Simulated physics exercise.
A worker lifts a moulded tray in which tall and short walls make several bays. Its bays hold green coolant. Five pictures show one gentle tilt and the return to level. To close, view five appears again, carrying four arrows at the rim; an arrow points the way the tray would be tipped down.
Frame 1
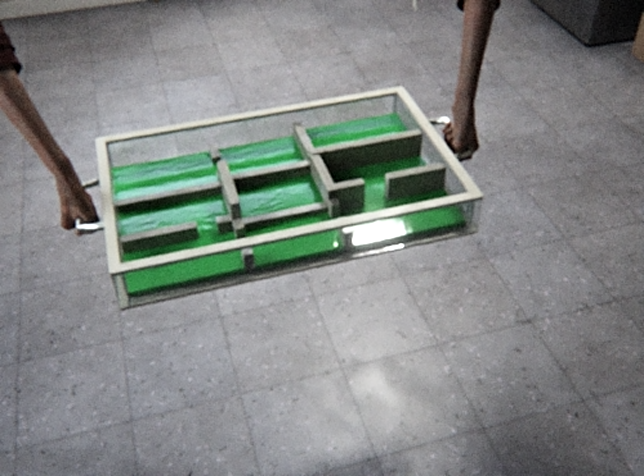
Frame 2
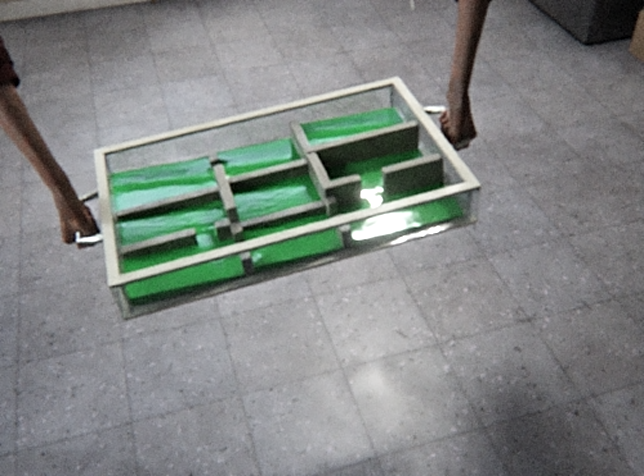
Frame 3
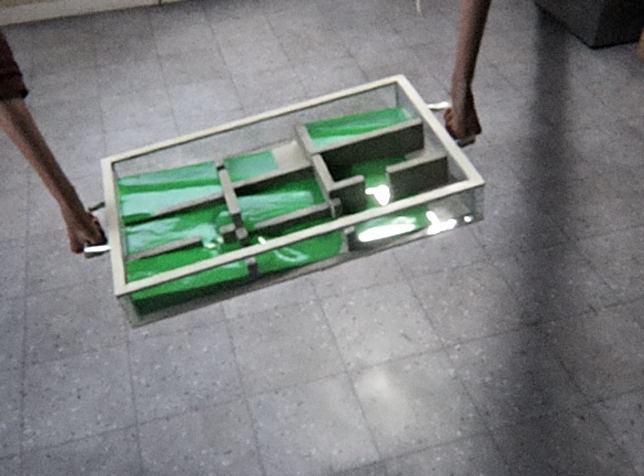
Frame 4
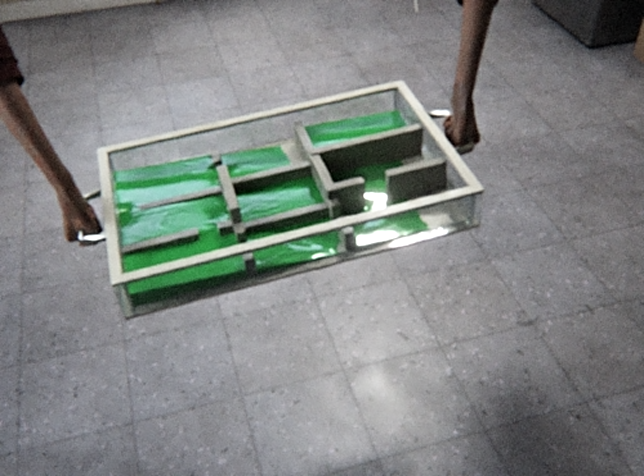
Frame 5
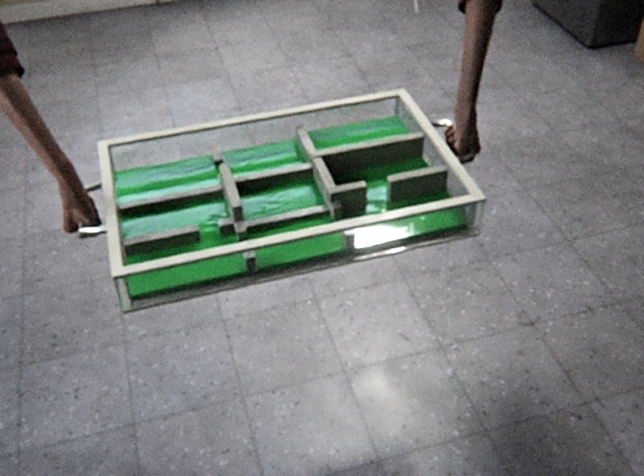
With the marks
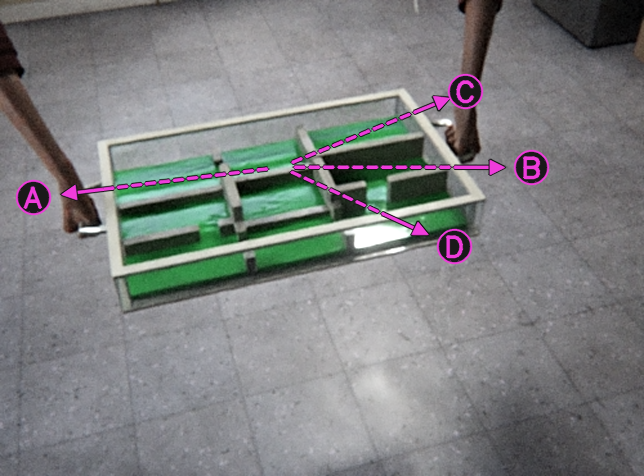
At first, two hands grip the handles of a level, walled tray of green liquid above a grey tiled floor. The hands tilt it slightly down to the left, then a little further, and the liquid shifts leftward among the bays, before they ease the tray back to level.
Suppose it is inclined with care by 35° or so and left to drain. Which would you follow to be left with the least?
D.
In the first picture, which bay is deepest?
It is the back right one.
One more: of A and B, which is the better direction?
That is direction B.
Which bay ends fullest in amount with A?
It is the back left one.
On the marked copy, A ends at (67, 193); B ends at (499, 167); C ends at (444, 99); D ends at (423, 232).
With A, about 52 % stays in the tray, the largest part in the back left bay.
With B, about 38 % stays in the tray, the largest part in the front right bay.
With C, about 43 % stays in the tray, the largest part in the back right bay.
With D, about 30 % stays in the tray, the largest part in the front right bay.
